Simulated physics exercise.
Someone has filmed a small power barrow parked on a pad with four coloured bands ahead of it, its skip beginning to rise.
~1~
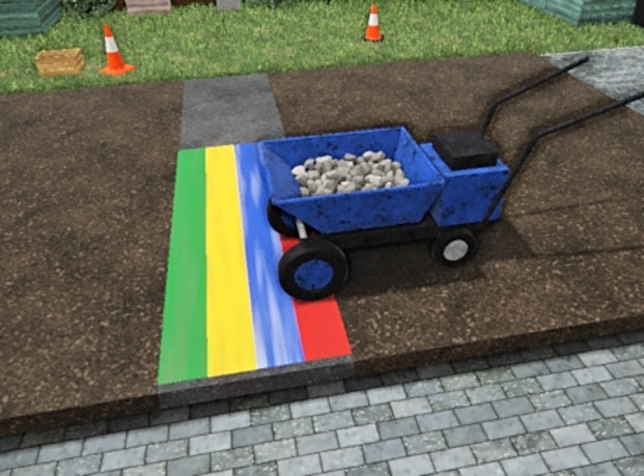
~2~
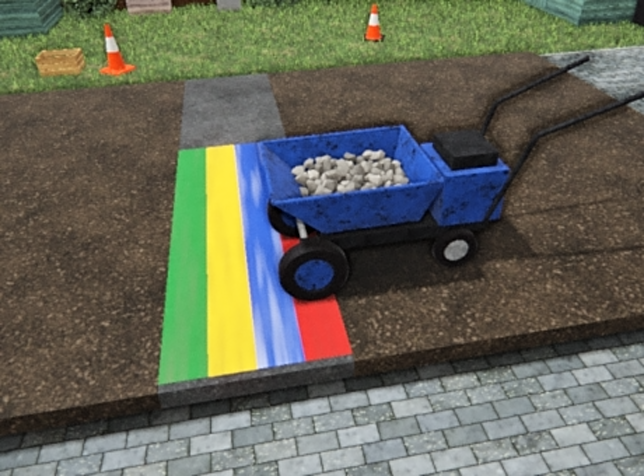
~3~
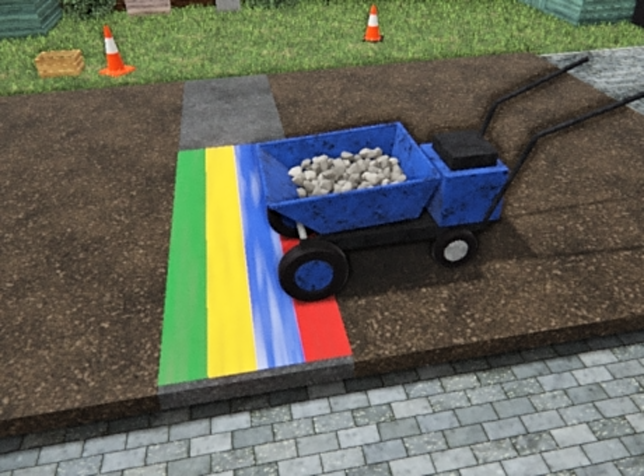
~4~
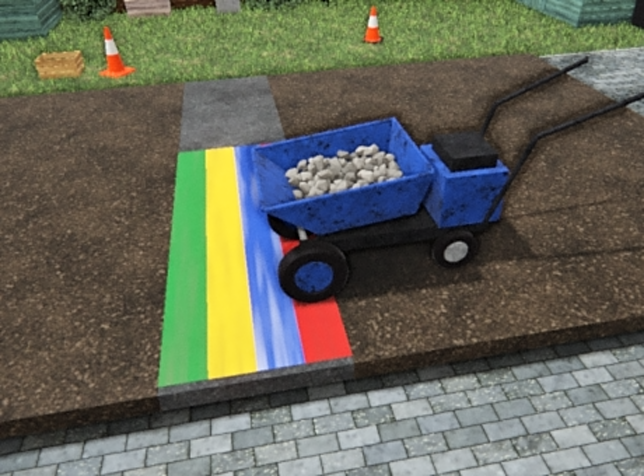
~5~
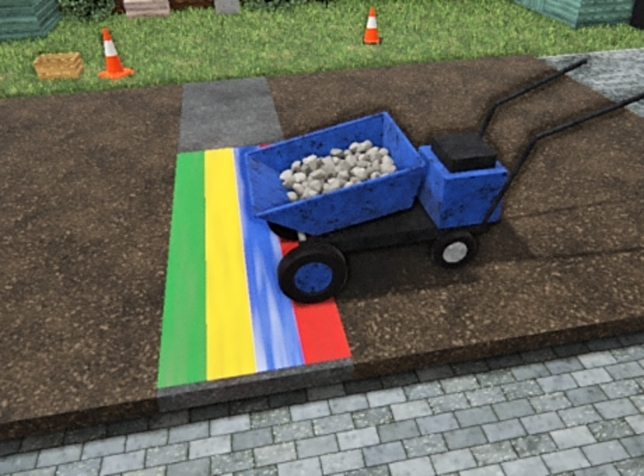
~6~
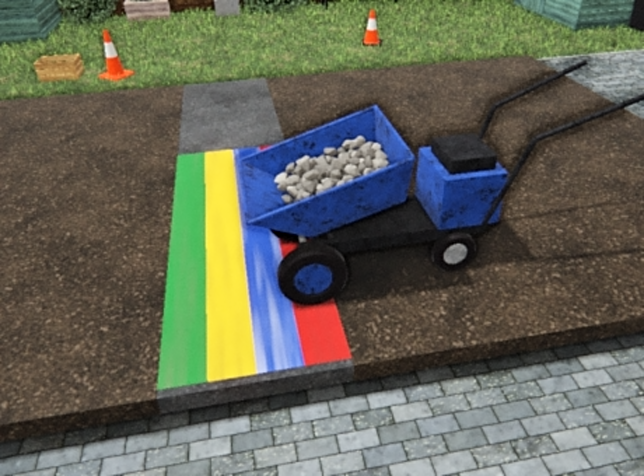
A blue barrow's skip full of stones slowly tilts toward the left beside coloured bands.
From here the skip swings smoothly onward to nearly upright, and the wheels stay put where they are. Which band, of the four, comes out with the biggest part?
The green band comes out ahead.
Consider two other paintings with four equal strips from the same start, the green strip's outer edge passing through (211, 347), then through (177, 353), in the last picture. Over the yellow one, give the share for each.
The first one comes out at 0 percent, while the second comes out at 10 percent.
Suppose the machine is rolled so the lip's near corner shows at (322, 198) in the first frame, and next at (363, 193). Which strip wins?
At the first spot the strip in yellow, at the second blue.
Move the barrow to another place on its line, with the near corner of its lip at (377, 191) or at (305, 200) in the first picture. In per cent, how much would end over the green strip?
Approximately 0 per cent and 30 per cent, in that order.
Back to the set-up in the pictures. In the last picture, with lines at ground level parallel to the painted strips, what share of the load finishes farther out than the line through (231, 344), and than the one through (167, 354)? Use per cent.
Around 90 in a hundred for the first, 30 in a hundred for the second.
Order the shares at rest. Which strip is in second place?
The strip in second place is the strip in yellow.
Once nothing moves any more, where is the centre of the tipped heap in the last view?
The centre comes to rest close to (187, 279).
Soon, skip tipped steeply; all in the skip.
A while on, skip tipped steeply; most in the skip; a small part over the yellow strip; a small part over the green strip.
Towards the end, skip tipped right over; a small part in the skip; a small part over the yellow strip; about half over the green strip; about a quarter off the paint.
Finally, skip tipped right over; none over the red strip; a stray few over the blue strip; about a quarter over the yellow strip; about half over the green strip; about a quarter off the paint.
